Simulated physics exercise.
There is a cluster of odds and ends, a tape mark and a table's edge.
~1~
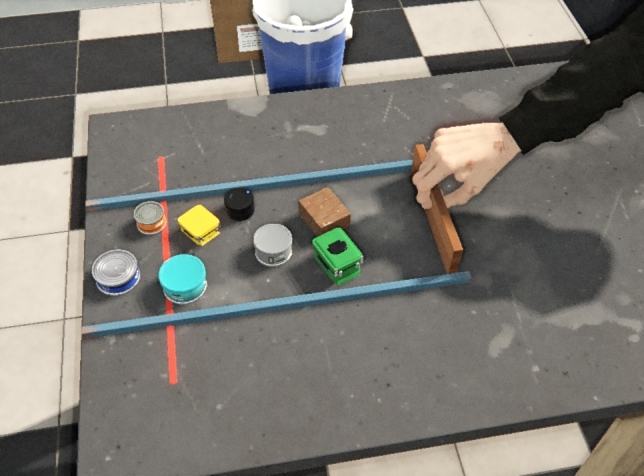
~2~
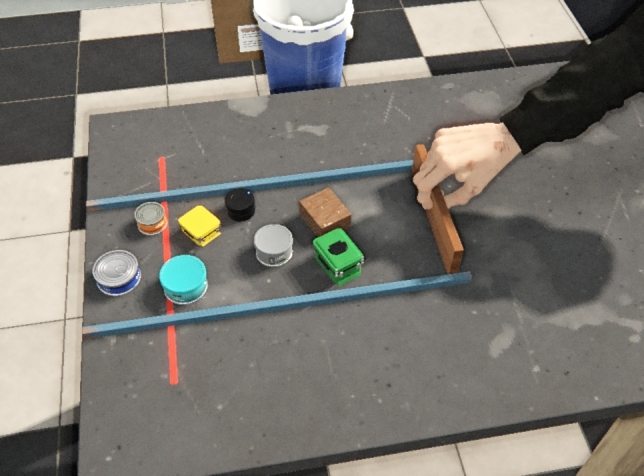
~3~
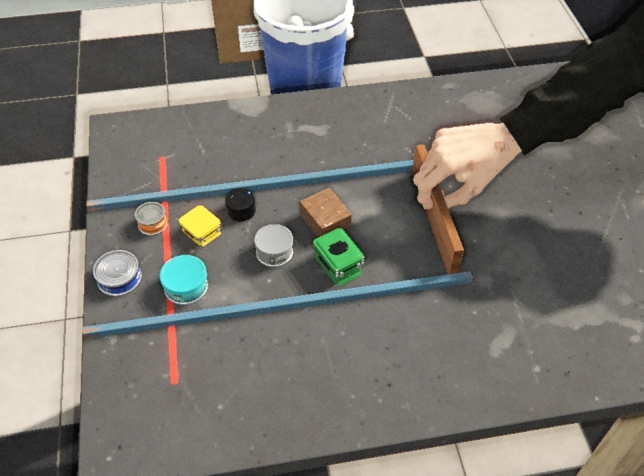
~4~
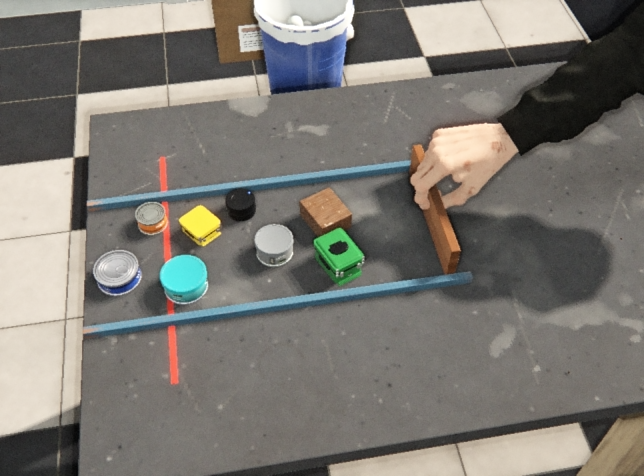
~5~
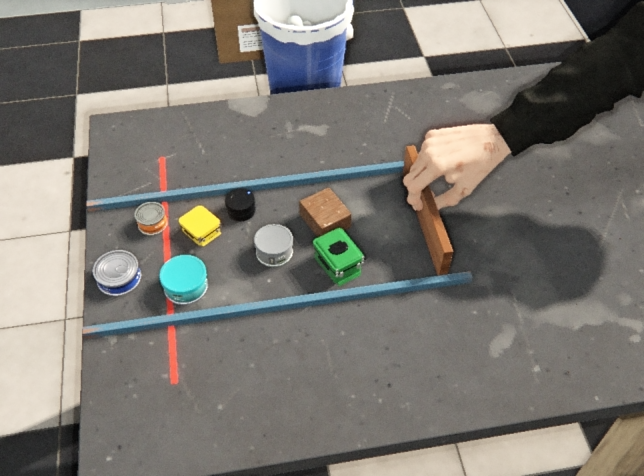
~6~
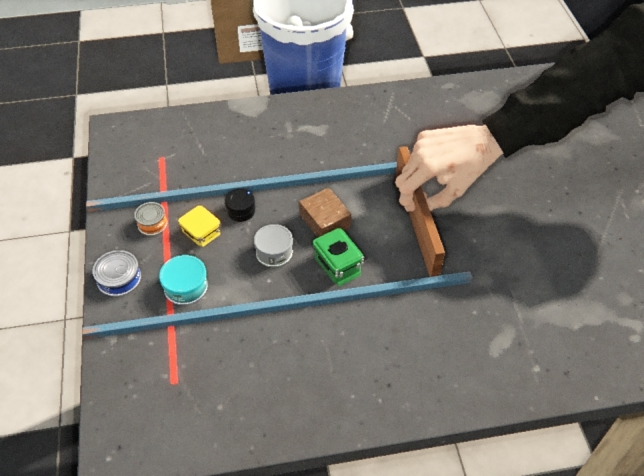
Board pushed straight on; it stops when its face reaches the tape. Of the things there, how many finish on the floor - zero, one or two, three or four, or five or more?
One or two finish on the floor.
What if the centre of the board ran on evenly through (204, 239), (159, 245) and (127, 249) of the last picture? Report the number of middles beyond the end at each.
Respectively, 0, 1 and 5.
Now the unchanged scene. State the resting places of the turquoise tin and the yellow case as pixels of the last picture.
The turquoise tin ends up near (111, 302), and the yellow case near (114, 241).
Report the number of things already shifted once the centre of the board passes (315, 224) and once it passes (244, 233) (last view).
Up to then 3, and up to the other point 6.
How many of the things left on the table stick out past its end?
It would come to 0.
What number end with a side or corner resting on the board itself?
Total: 3.
Soon after, none off yet; blue tin at rest near (117, 273); orange pot at rest near (151, 219); turquoise tin at rest near (184, 280).
Then, none off yet; blue tin at rest near (117, 273); orange pot at rest near (151, 219); turquoise tin moving near (179, 284).
At rest, the number that fall off is one or two; fallen, blue tin.
